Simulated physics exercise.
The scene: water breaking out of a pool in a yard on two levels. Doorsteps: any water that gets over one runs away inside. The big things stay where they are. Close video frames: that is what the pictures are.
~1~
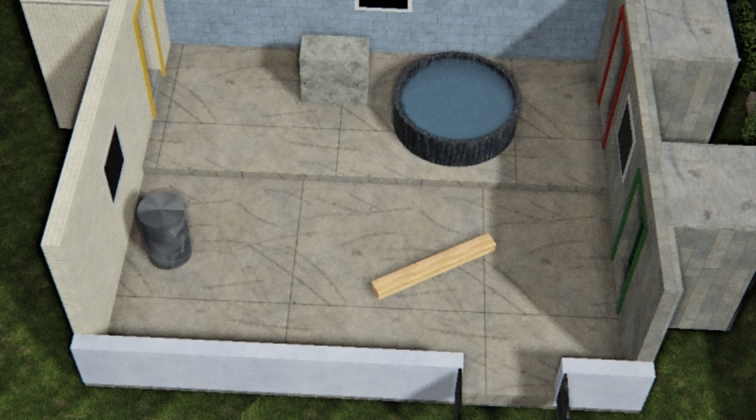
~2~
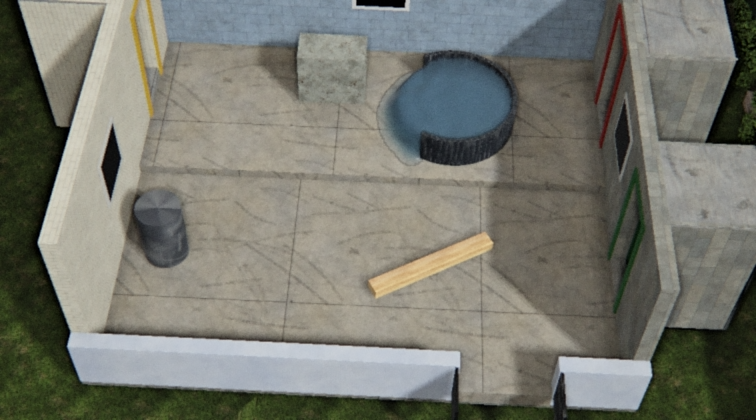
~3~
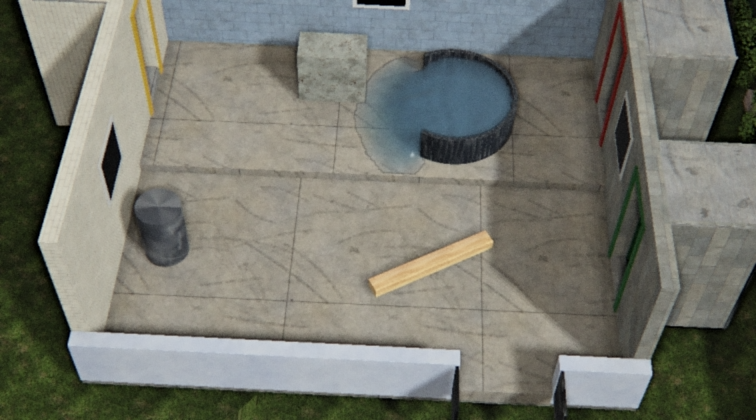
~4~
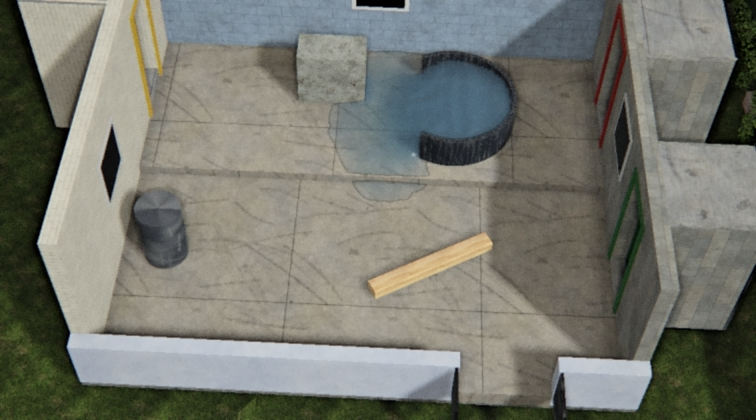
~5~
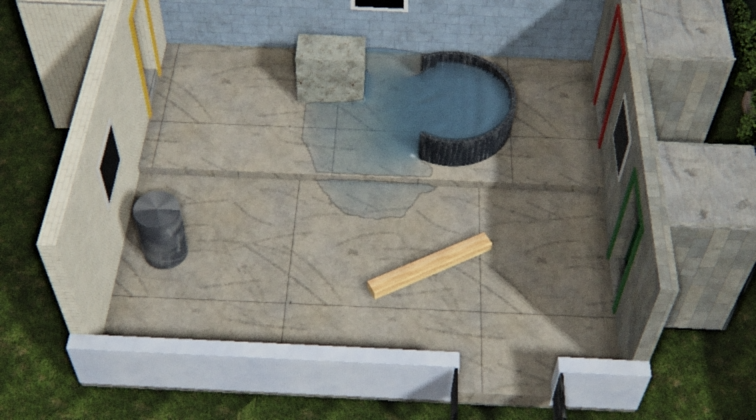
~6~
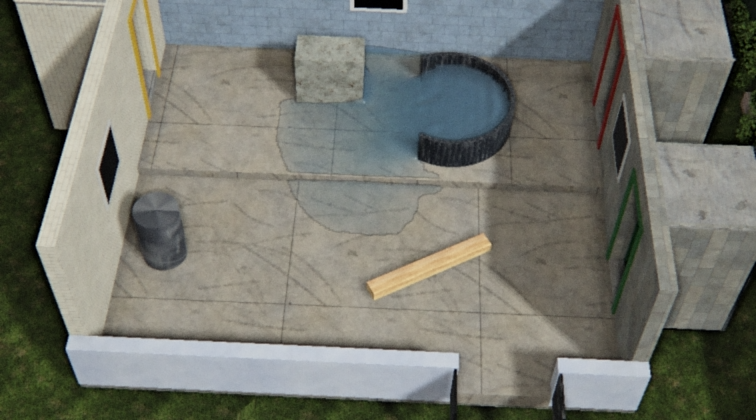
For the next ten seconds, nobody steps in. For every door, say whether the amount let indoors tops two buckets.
The green door stays at two buckets or less; the yellow door stays at two buckets or less; the red door stays at two buckets or less.
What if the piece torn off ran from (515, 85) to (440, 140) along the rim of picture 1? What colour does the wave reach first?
It's the red-painted one.
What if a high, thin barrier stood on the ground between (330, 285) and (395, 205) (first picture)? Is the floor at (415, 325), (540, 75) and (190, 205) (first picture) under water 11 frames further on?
The first spot is untouched, the second untouched, the third swamped.
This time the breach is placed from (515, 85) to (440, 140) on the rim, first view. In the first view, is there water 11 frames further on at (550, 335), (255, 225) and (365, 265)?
The first spot is swamped, the second spared, the third swamped.
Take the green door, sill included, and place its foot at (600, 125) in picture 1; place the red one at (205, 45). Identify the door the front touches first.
It is the red one.
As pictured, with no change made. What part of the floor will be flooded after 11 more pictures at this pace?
I'd put it at roughly 45 per cent.
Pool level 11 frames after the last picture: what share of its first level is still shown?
Some 28 per cent.
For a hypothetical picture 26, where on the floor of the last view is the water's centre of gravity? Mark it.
The water's centre sits above (281, 147).
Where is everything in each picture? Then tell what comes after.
The first picture shows the round tank at (457, 99) is whole and still.
In the second picture, the front is at (414, 162), out from the gap at (394, 108).
In the third picture, water pours out at (395, 109) and has run to (408, 62).
In the fourth picture, water pours out at (394, 112) and has run to (369, 195).
In the fifth picture, water pours out at (393, 113) and has run to (349, 209).
In the sixth picture, water pours out at (392, 113) and has run to (347, 227).
A moment on, water covers 30 % of the floor; the green door not reached, the yellow door not reached, the red door not reached.
Next, water covers 45 % of the floor; the green door not reached, the yellow door wet at the sill, nothing in, the red door not reached.
Then, water covers 55 % of the floor; the green door not reached, the yellow door under two buckets in, the red door not reached.
Later, water covers 60 % of the floor; the green door not reached, the yellow door under two buckets in, the red door wet at the sill, nothing in.
In the end, water covers 85 % of the floor; the green door not reached, the yellow door under two buckets in, the red door wet at the sill, nothing in.
